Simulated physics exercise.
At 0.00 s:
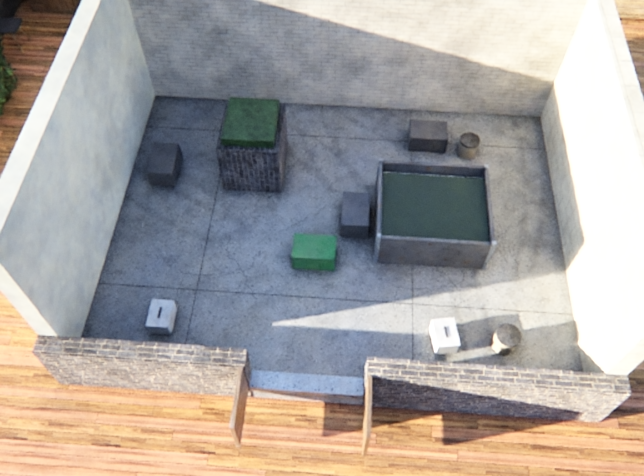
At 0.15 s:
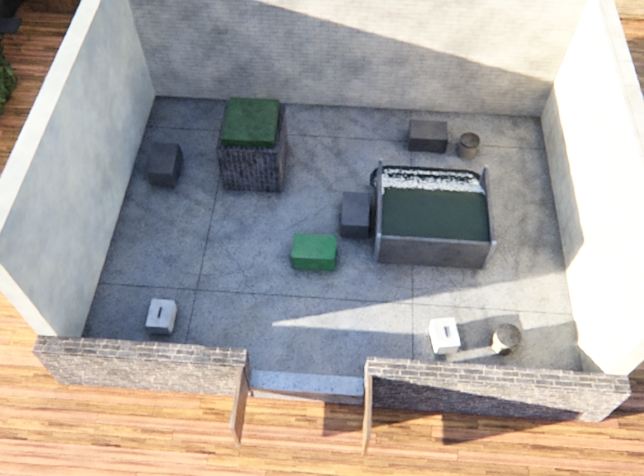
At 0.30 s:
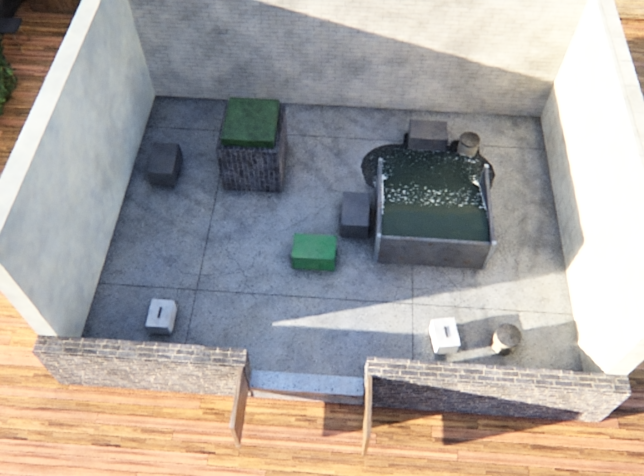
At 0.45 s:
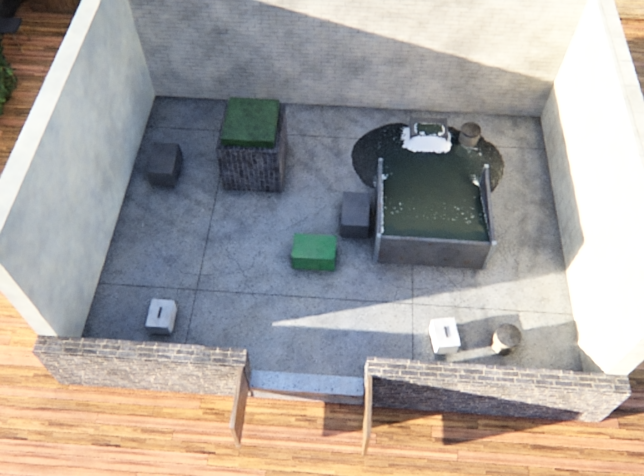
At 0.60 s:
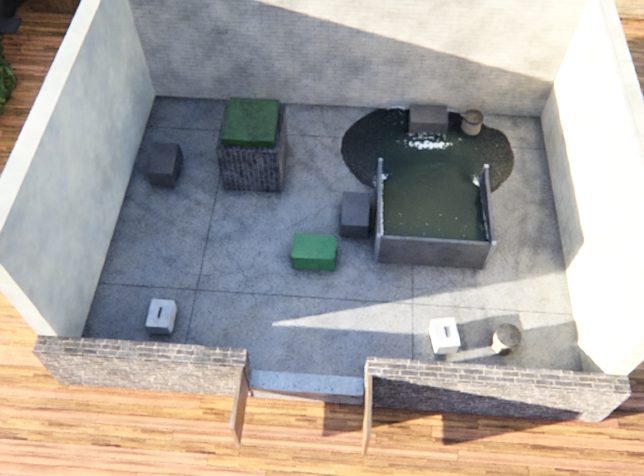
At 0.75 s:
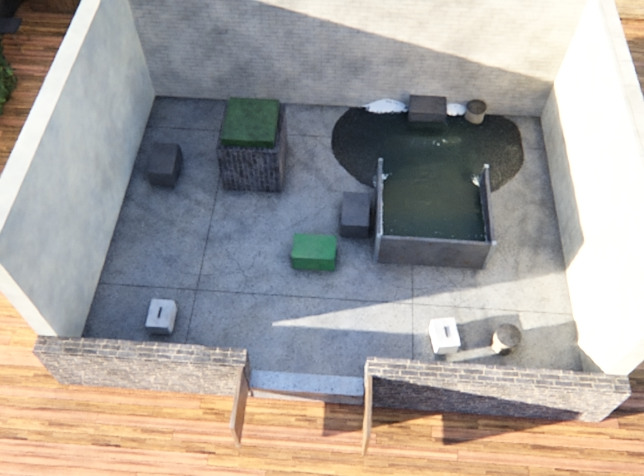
Dark water pours from the back of a walled tank and spreads around a grey block.
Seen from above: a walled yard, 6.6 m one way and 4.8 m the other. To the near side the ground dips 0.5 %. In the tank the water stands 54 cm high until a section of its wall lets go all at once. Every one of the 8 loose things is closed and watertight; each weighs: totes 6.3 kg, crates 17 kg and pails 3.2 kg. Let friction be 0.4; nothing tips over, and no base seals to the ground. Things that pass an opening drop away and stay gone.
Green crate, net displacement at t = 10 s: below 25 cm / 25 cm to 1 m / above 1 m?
Below 25 cm.
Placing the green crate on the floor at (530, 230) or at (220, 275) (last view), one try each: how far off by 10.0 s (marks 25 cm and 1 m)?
In turn: It ends far away; it barely shifts.
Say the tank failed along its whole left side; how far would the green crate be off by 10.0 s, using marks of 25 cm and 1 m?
So the green crate winds up far off.
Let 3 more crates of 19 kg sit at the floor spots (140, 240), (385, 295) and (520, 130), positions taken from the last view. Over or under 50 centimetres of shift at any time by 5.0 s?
So that's within the threshold, within the threshold and beyond the threshold, in that sequence.
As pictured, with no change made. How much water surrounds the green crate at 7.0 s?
Near 2 cm deep.
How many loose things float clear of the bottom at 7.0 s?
At that point I count 0.
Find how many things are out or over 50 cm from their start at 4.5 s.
Count: 3.
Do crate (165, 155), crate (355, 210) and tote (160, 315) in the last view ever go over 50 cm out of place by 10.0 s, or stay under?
Results in listed order: Falls short / falls short / falls short.
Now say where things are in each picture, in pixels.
The first frame shows the green crate at (314, 246) rests on the ground; 1.9 m2 under water; 0 of 8 have shifted.
The second frame shows the green crate at (314, 246), on the bottom; water covers 2.7 m2; 0 of 8 have shifted.
The third frame shows the green crate at (314, 246) rests on the ground; 3.5 m2 under water; 0 of 8 have shifted.
The fourth frame shows the green crate at (314, 246) rests on the ground; 4.6 m2 under water; 2 of 8 have shifted.
The fifth frame shows the green crate at (314, 246), on the bottom; 5.7 m2 under water; 2 of 8 have shifted.
The sixth frame shows the green crate at (314, 246) rests on the ground; water covers 6.6 m2; 2 of 8 have shifted.
After 2.0 s the green crate is near (314, 246), 0.0 m from its start, aground; 0 of 8 are out; 2 afloat.
After 4.5 s the green crate is near (314, 246), 0.0 m from its start, aground; 0 of 8 are out; 2 afloat.
After 7.0 s the green crate is near (314, 246), 0.0 m from its start, aground; 0 of 8 are out; 0 afloat.
After 10.0 s the green crate is near (314, 246), 0.0 m from its start, aground; 1 of 8 are out; 1 afloat.
